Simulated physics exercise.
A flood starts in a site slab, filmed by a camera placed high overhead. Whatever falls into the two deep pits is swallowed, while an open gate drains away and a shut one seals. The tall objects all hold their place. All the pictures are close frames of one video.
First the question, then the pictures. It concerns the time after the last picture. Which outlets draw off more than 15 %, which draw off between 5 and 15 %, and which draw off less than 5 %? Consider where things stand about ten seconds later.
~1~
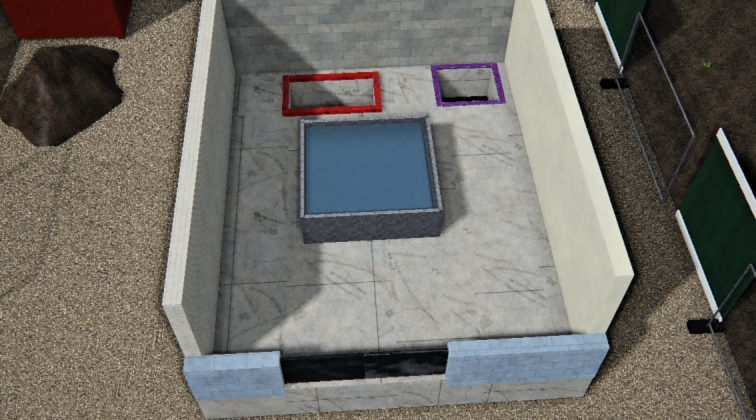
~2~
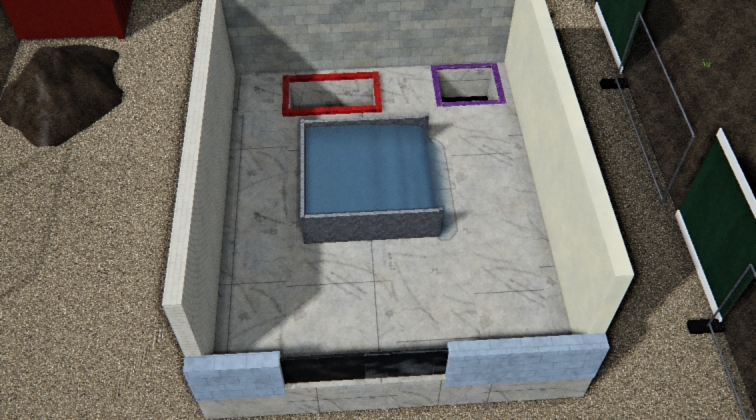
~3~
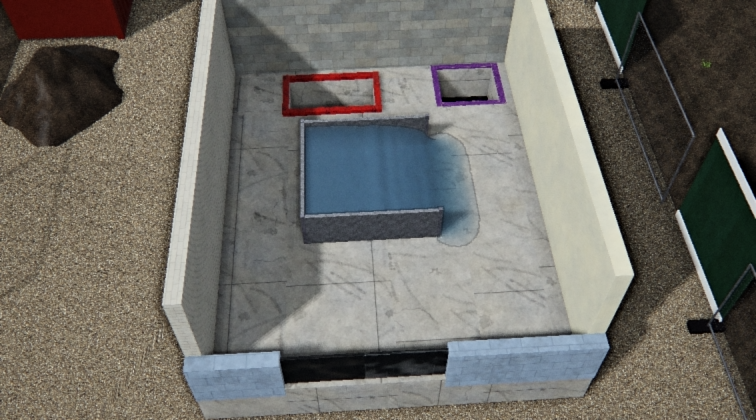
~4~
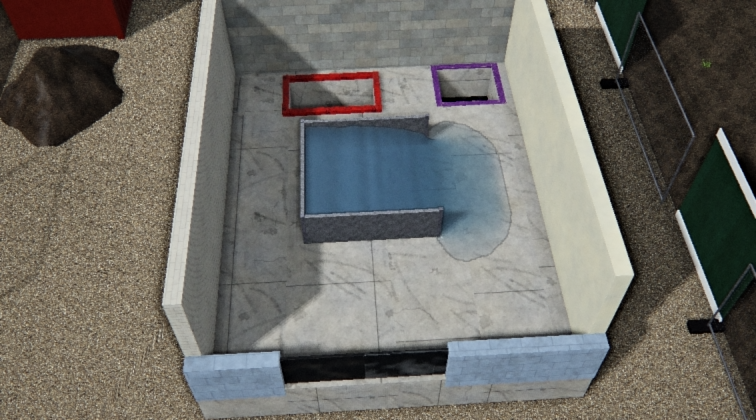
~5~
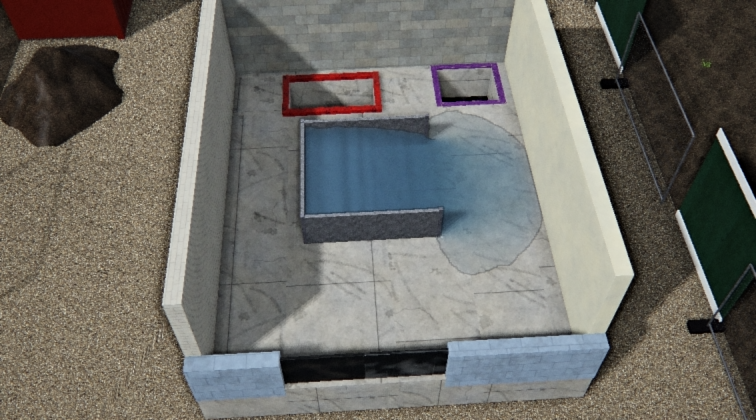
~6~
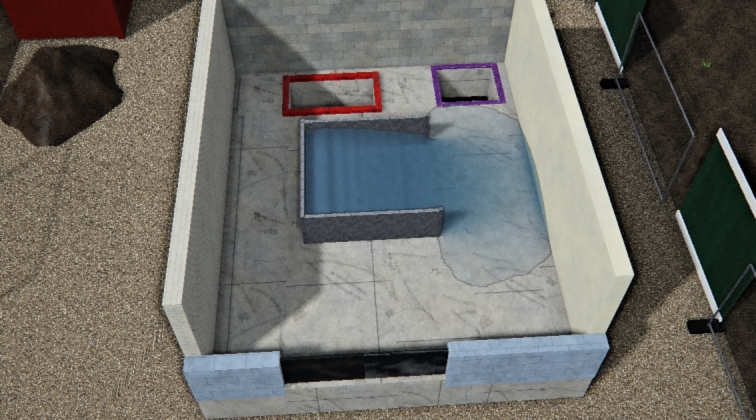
In the end I expect the gate to account for a fraction below five per cent. I expect the purple pit to account for upward of fifteen per cent. I expect the red pit to account for a fraction below five per cent.
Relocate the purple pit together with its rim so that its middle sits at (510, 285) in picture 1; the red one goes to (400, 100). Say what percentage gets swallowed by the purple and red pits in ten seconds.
Per cent by pit - purple: 40 / red: 6.
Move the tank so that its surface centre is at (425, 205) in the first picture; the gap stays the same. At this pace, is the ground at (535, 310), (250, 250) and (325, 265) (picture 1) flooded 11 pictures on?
Well, first one got wet, second one stays dry, third one stays dry.
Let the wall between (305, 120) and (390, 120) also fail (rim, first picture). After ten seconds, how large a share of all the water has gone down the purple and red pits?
I'd say the purple pit gets around 14 percent and the red pit around 45 percent.
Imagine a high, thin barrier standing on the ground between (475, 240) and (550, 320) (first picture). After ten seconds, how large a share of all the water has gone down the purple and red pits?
Estimated shares: Purple 45 percent, red 0 percent.
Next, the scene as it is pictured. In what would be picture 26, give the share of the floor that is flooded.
About 45 %.
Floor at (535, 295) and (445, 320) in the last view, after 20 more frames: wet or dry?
Well, the first is wet underfoot and the second is wet underfoot.
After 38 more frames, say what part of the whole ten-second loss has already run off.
Log: Around 85 %, estimated.
A moment on, water covers 25 % of the floor; the gate 0 %, the purple pit 1 %, the red pit 0 %.
Next, water covers 30 % of the floor; the gate 0 %, the purple pit 6 %, the red pit 0 %.
Then, water covers 45 % of the floor; the gate 0 %, the purple pit 19 %, the red pit 0 %.
Later, water covers 75 % of the floor; the gate 0 %, the purple pit 31 %, the red pit 0 %.
In the end, water covers 95 % of the floor; the gate 0 %, the purple pit 37 %, the red pit 0 %.
